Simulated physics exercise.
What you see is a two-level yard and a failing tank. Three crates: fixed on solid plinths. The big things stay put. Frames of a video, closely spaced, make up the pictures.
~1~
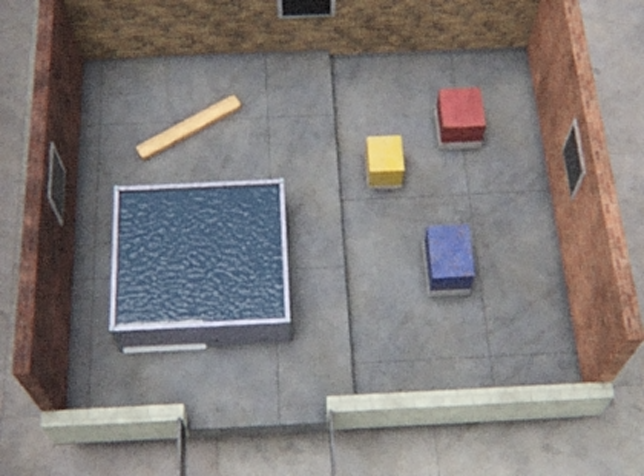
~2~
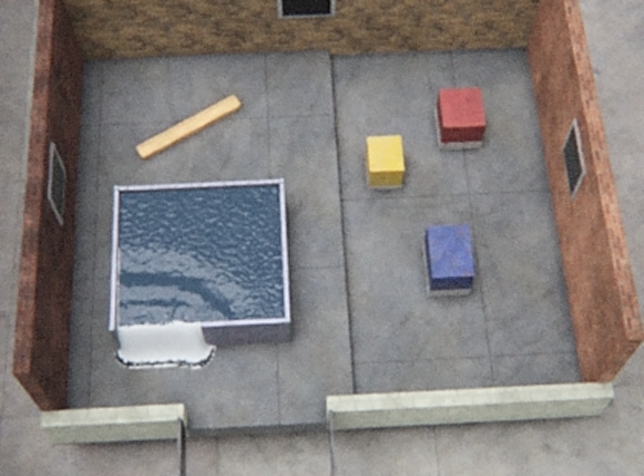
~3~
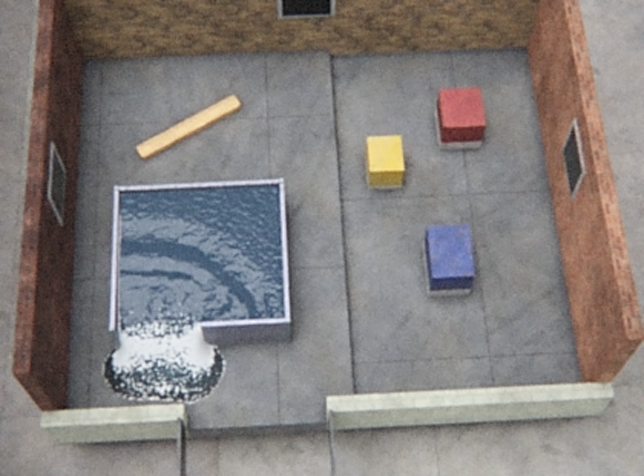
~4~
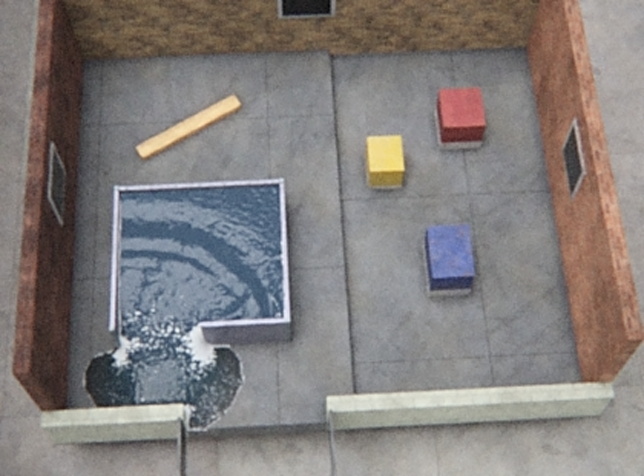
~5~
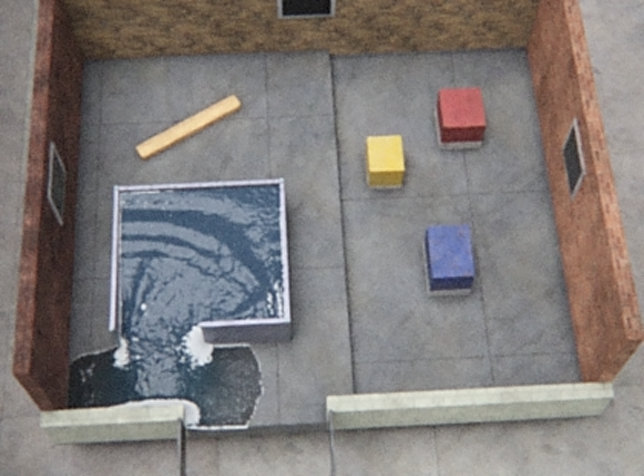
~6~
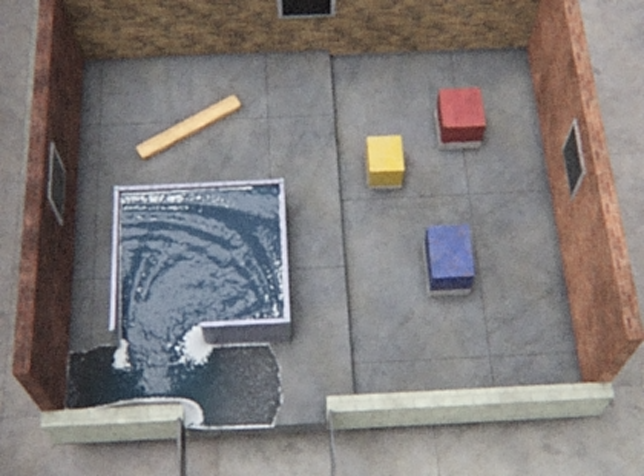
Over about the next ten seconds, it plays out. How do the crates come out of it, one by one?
In order: The red crate doesn't get caught by the water. The blue crate doesn't get caught by the water. The yellow crate doesn't get caught by the water.
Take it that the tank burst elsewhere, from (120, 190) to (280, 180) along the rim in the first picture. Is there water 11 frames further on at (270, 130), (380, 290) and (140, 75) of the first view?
Spot one: Reached by the flood. Spot two: Spared by the leak. Spot three: Reached by the flood.
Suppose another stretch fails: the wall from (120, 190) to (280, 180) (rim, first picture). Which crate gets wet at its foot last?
Last: The blue one.
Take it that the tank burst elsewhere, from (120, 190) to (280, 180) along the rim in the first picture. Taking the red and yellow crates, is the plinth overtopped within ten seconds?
Note: Red crate is overtopped; yellow crate is overtopped.
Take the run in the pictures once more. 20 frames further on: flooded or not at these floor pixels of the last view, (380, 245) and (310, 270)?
Taking the two points in turn, the first is spared and the second is spared.
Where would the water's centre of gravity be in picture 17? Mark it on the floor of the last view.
Close to (179, 308), I reckon.
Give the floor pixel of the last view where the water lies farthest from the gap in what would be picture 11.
The wet point farthest out is around (319, 407).
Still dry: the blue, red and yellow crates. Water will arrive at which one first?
That one is the blue crate.
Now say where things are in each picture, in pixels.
The first frame shows the water tank at (200, 255) is whole and still.
In the second frame, the front is at (118, 353), out from the gap at (162, 337).
In the third frame, the front is at (204, 391), out from the gap at (162, 339).
In the fourth frame, the front is at a hidden place, out from the gap at (163, 340).
In the fifth frame, water pours out at (163, 340) and has run to a hidden place.
In the sixth frame, water pours out at (163, 339) and has run to a hidden place.
A moment on, water covers 10 % of the floor; the red crate not reached, the blue crate not reached, the yellow crate not reached.
Next, water covers 20 % of the floor; the red crate not reached, the blue crate not reached, the yellow crate not reached.
Then, water covers 40 % of the floor; the red crate not reached, the blue crate water round its plinth, the yellow crate not reached.
Later, water covers 70 % of the floor; the red crate water round its plinth, the blue crate water round its plinth, the yellow crate water round its plinth.
In the end, water covers 90 % of the floor; the red crate stayed above the water, the blue crate stayed above the water, the yellow crate stayed above the water.
